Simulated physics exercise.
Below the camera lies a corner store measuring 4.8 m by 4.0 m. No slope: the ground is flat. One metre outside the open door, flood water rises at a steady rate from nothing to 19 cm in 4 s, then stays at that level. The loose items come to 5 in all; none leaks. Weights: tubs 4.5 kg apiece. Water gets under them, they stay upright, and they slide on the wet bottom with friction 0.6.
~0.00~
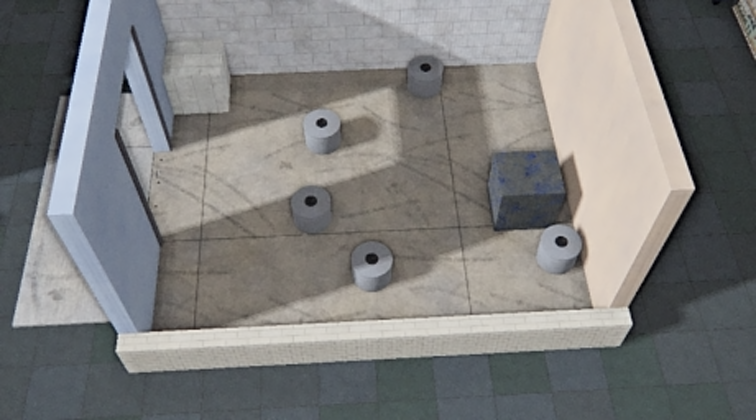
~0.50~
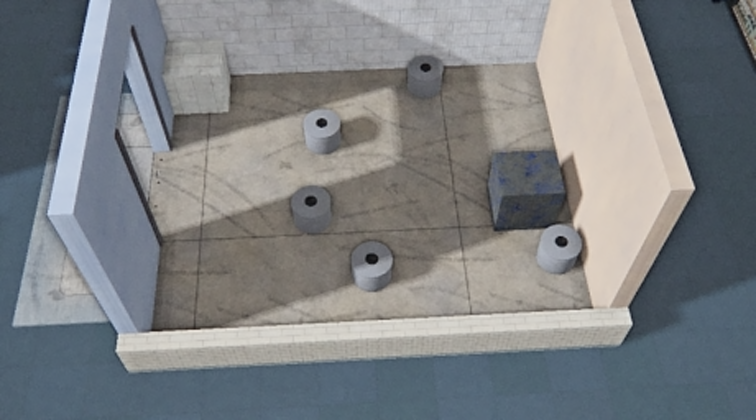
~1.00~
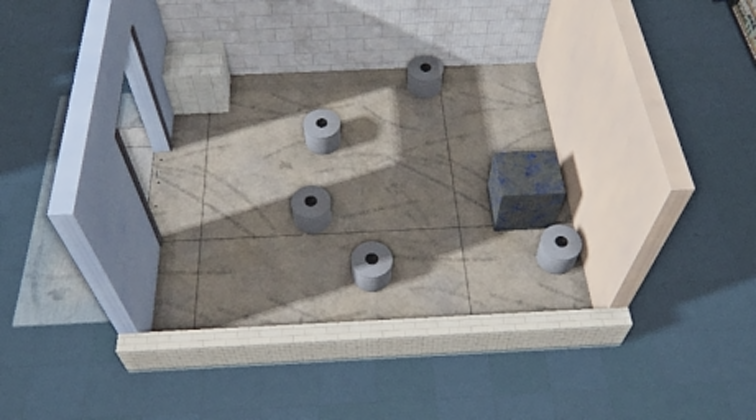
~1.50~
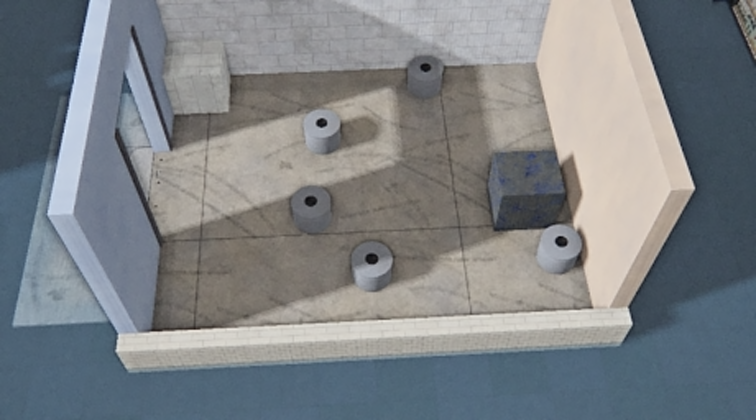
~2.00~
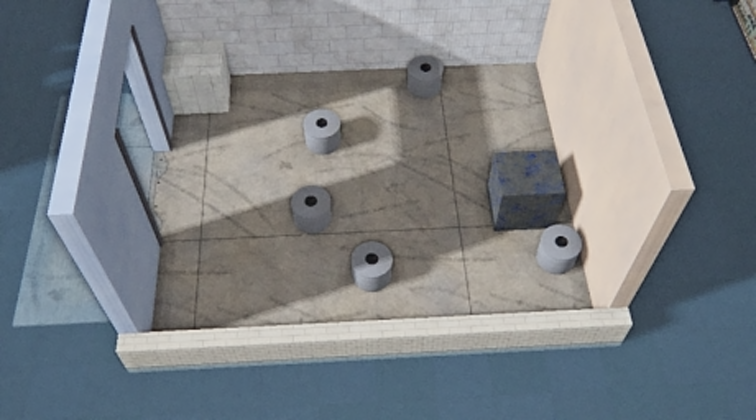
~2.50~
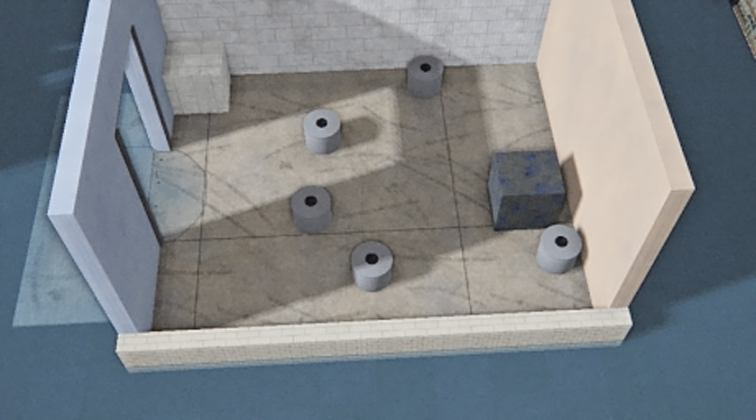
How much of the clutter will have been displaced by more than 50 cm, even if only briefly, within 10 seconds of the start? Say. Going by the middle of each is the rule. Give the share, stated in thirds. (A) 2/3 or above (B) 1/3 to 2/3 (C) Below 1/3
(A) 2/3 or above.
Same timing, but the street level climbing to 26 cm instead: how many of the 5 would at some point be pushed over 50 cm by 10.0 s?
In that case the number is 5.
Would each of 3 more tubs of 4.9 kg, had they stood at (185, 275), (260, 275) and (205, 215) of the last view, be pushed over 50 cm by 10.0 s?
Sequence: Below the line / above the line / above the line.
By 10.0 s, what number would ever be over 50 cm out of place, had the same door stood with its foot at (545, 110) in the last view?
Then it comes to 3 of them.
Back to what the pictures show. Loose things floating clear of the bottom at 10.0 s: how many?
The number is 5.
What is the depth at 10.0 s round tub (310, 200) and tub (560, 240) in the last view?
Close to 11 and 11 centimetres.
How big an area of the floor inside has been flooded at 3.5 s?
That flooded area is roughly 2.0 m2.
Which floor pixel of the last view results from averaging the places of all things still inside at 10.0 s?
I'd say about (535, 210) in the last view.
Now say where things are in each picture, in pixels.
In the first picture, a tub at (311, 201), on the bottom; a tub at (561, 242), on the bottom; water covers 0.0 m2; 0 of 5 have shifted.
In the second picture, a tub at (311, 201) rests on the ground; a tub at (561, 242) rests on the ground; 0.0 m2 under water; 0 of 5 have shifted.
In the third picture, a tub at (311, 201) rests on the ground; a tub at (561, 242) rests on the ground; water covers 0.0 m2; 0 of 5 have shifted.
In the fourth picture, a tub at (311, 201) rests on the ground; a tub at (561, 242), on the bottom; 0.0 m2 under water; 0 of 5 have shifted.
In the fifth picture, a tub at (311, 201) rests on the ground; a tub at (561, 242), on the bottom; 0.0 m2 under water; 0 of 5 have shifted.
In the sixth picture, a tub at (311, 201) rests on the ground; a tub at (561, 242), on the bottom; 0.5 m2 under water; 0 of 5 have shifted.
After 3.5 s 0 of 5 are over 50 cm from their spots; 0 afloat.
After 4.5 s 0 of 5 are over 50 cm from their spots; 0 afloat.
After 7.0 s 4 of 5 are over 50 cm from their spots; 4 afloat.
After 10.0 s 4 of 5 are over 50 cm from their spots, and 4 have been at some point; 5 afloat.
